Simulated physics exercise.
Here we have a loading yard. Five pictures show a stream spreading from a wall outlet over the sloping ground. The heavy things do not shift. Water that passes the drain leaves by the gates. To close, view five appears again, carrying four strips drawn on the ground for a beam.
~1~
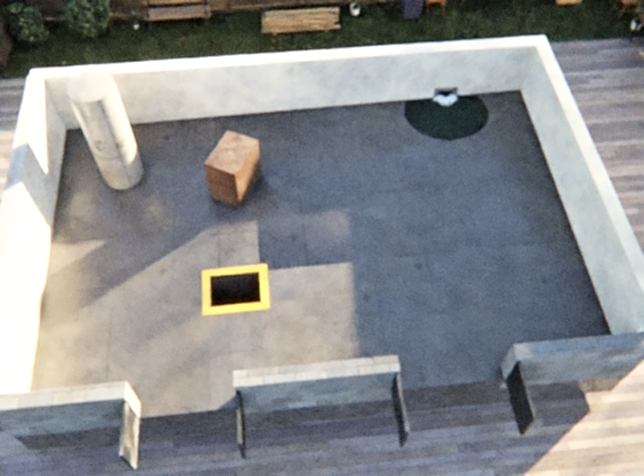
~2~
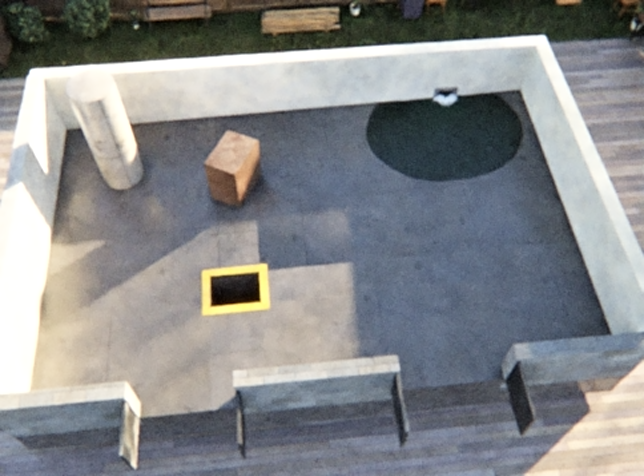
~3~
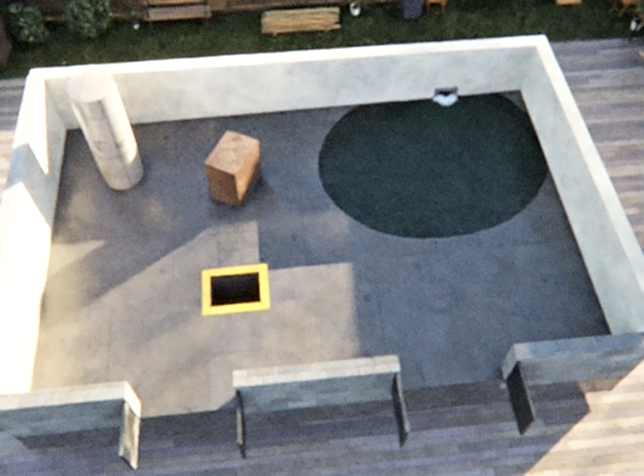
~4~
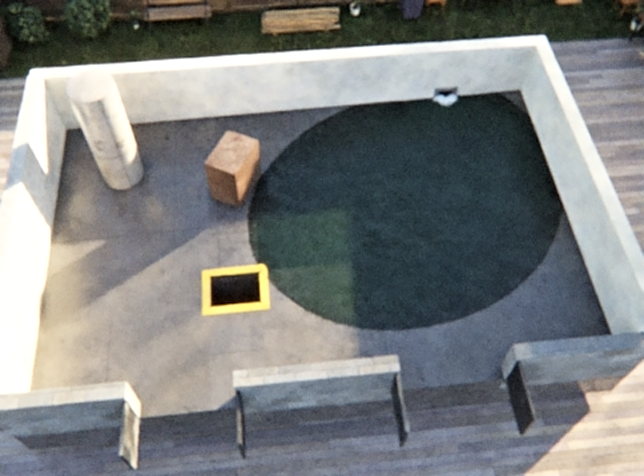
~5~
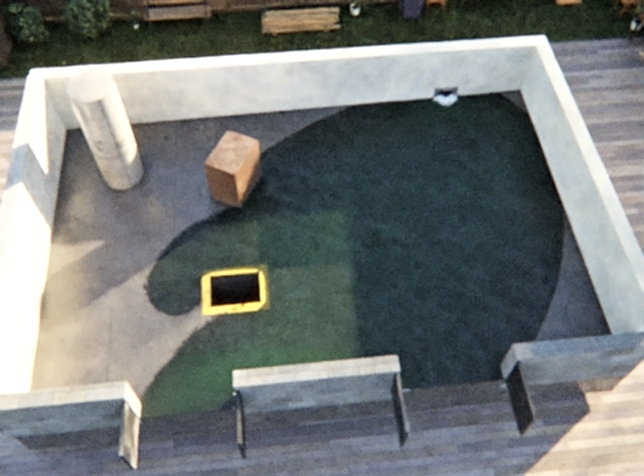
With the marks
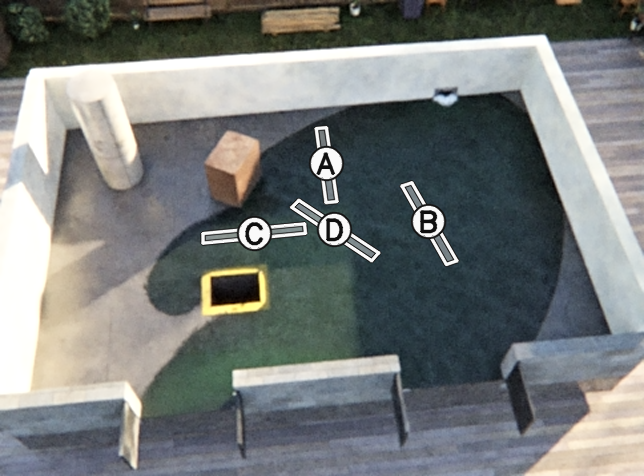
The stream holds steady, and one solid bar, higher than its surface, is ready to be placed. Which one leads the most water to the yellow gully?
The answer is position B.
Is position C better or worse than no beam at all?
It is worse.
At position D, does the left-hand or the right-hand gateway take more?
More leaves on the left.
On the marked copy, A from (331, 202) to (321, 128); B from (406, 184) to (451, 262); C from (203, 238) to (305, 228); D from (295, 203) to (375, 256).
With A, about 12 % of the stream runs into the yellow gully, about 80 % out by the gates.
With B, about 19 % of the stream runs into the yellow gully, about 73 % out by the gates.
With C, about 11 % of the stream runs into the yellow gully, about 84 % out by the gates.
With D, about 11 % of the stream runs into the yellow gully, about 82 % out by the gates.
